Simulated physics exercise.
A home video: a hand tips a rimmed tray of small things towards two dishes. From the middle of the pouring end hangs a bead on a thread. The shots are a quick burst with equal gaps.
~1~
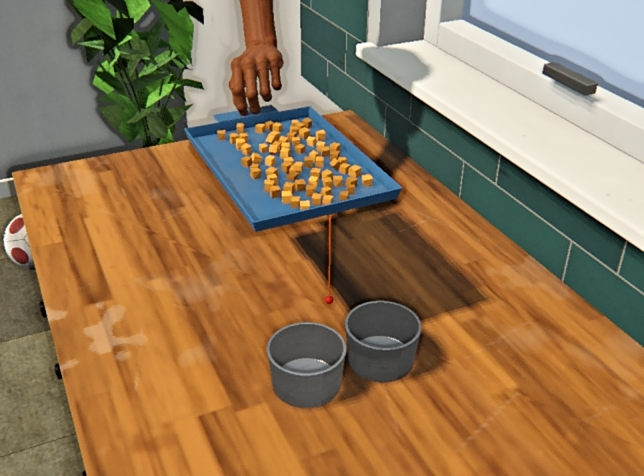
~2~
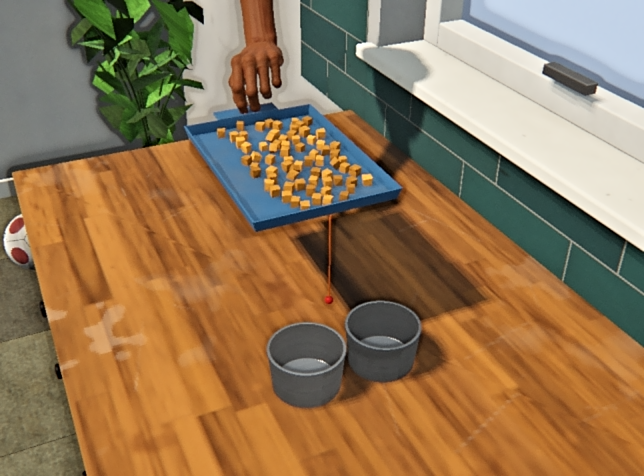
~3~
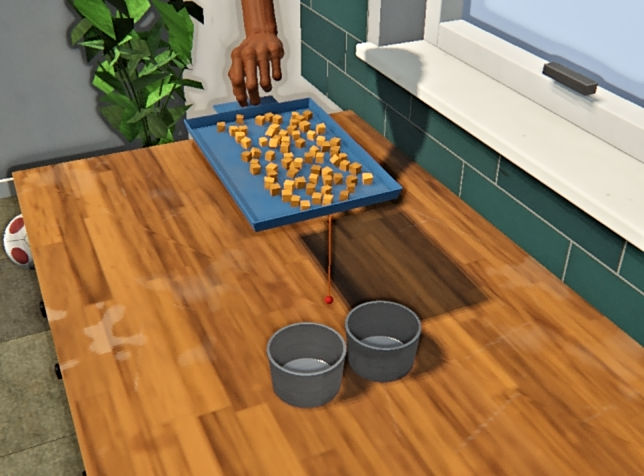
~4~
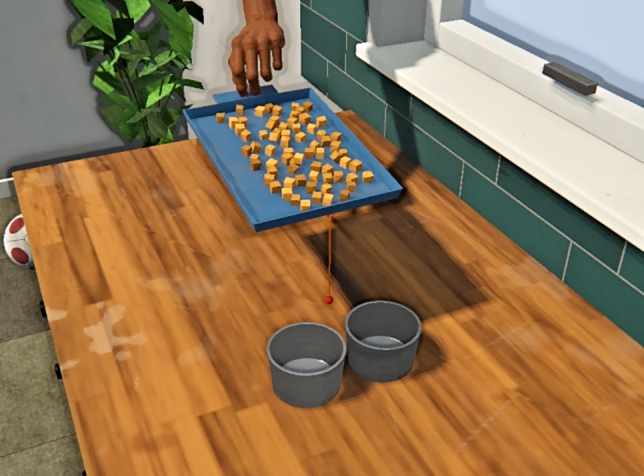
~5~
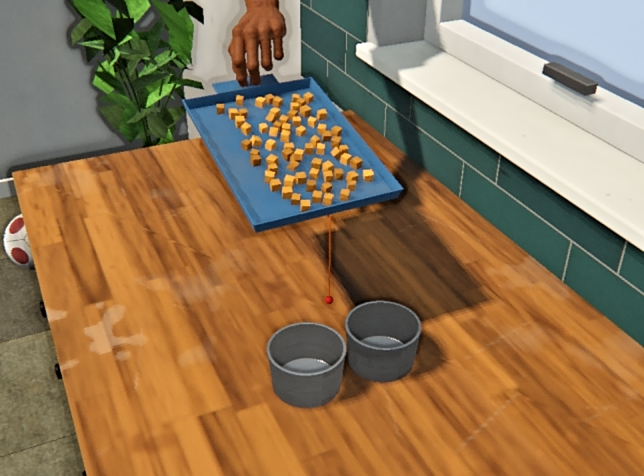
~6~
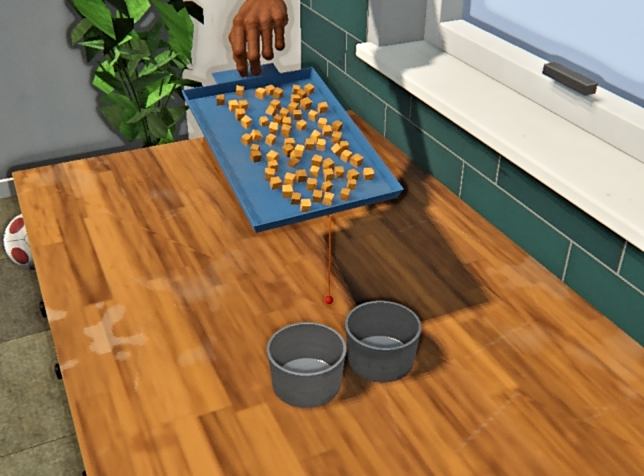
A hand slowly raises the far end of a blue tray of small cubes above two grey dishes.
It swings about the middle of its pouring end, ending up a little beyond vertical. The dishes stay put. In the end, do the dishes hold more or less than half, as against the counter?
They hold more than half.
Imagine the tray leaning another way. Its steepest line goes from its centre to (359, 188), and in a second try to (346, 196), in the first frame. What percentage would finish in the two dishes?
Around 30 per cent first, around 60 per cent next.
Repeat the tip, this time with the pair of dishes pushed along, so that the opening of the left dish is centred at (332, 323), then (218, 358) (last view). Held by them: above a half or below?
Short of half and then Short of half.
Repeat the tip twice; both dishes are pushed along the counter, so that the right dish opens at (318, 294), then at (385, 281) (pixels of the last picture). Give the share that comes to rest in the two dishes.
Trial 1 near 0 percent, trial 2 near 0 percent.
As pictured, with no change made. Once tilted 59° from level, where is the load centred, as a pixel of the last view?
Somewhere about (327, 191).
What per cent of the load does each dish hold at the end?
Final share: Left dish at 40 per cent, right dish at 30 per cent.
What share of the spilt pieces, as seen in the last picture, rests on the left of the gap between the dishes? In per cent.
Estimate: About 20 percent.
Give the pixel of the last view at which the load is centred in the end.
The centre comes to rest close to (336, 376).
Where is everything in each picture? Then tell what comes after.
In the first picture, corners of the pouring end near (255, 220) and (398, 187), level; middle of the load near (289, 163), croutons; left dish near (322, 387); right dish near (400, 361); bead on its thread near (329, 300).
In the second picture, corners of the pouring end near (256, 220) and (398, 187), level; middle of the load near (289, 161).
In the third picture, corners of the pouring end near (256, 220) and (398, 187), tipped barely, level across its low end; middle of the load near (289, 158).
In the fourth picture, corners of the pouring end near (256, 221) and (398, 187), tipped a little, level across its low end; middle of the load near (289, 153).
In the fifth picture, corners of the pouring end near (256, 222) and (399, 187), tipped a little, level across its low end; middle of the load near (289, 148).
In the sixth picture, corners of the pouring end near (256, 223) and (399, 188), tipped a little, level across its low end; middle of the load near (289, 144); left dish near (322, 387); right dish near (400, 361).
Shortly afterwards, tray tipped steeply; all but a few on the tray; a little in the air.
Next, tray tipped right over; the bulk on the tray; a little in the left dish; a little in the right dish; only a few outside both; only a few in the air.
Some moments later, tray tipped past a quarter turn; near a third in the left dish; near a quarter in the right dish; near a third outside both.
In the end, tray tipped past a quarter turn; near a third in the left dish; near a quarter in the right dish; near a third outside both.
